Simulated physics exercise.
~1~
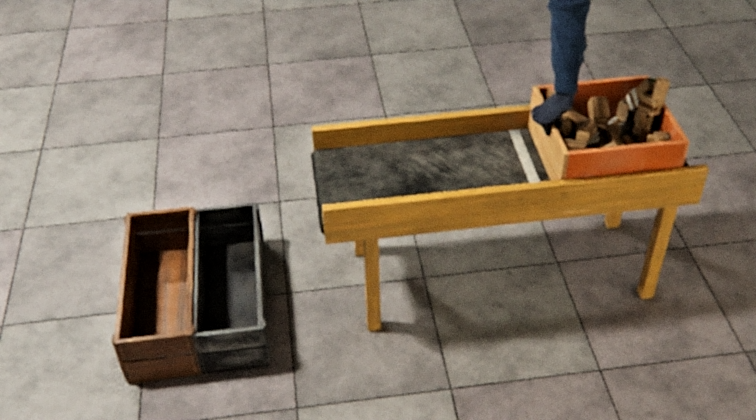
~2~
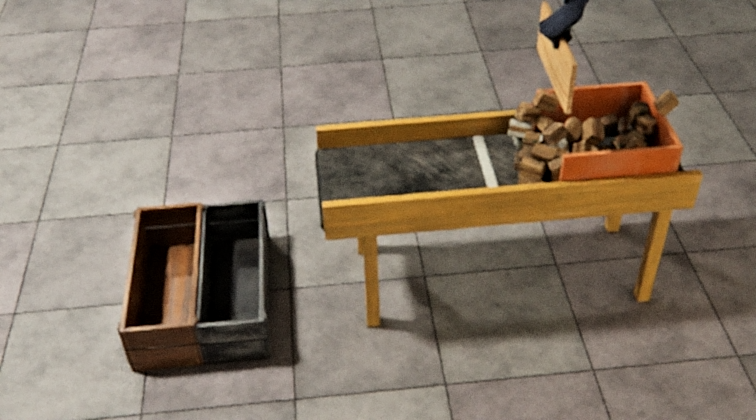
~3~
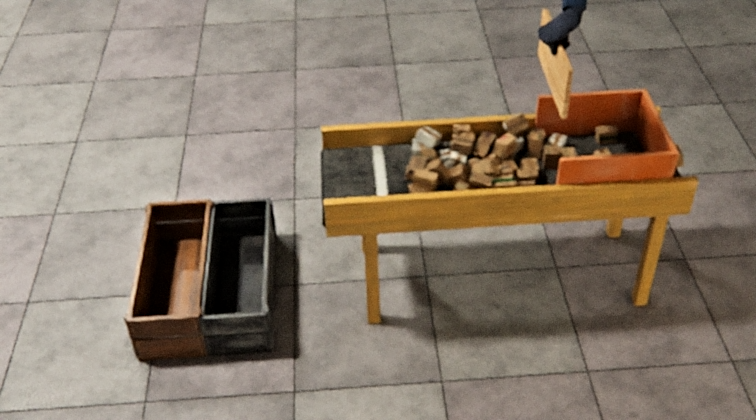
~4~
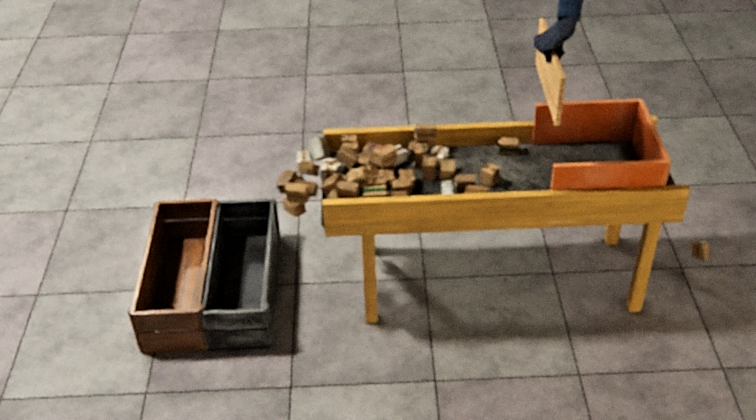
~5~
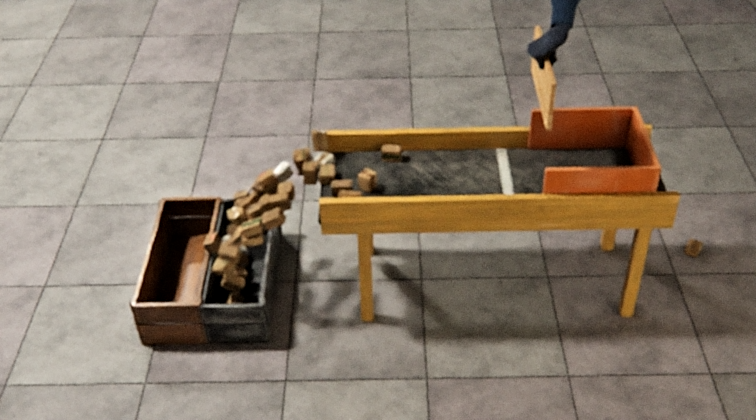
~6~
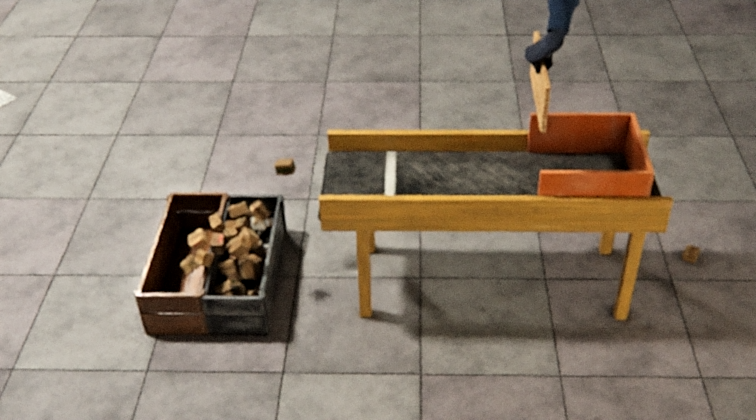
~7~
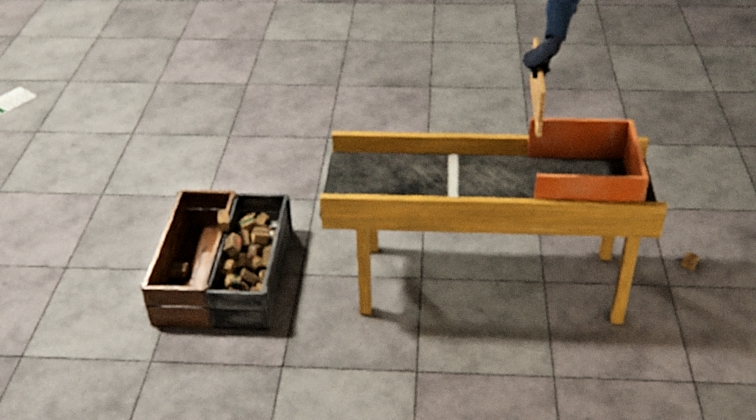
On a grey tiled floor, seen from above and to one side, a yellow-framed table carries a dark belt with a pale stripe. An orange pen full of small brown blocks stands at its right end, while a wooden box and a black bin sit side by side on the floor to the left. A dark-sleeved arm lifts a wooden gate, and the belt carries the blocks leftward. They pour off the end in a stream, while one stray block drops at the far right. Most finish in the black bin, with a few in the wooden box.
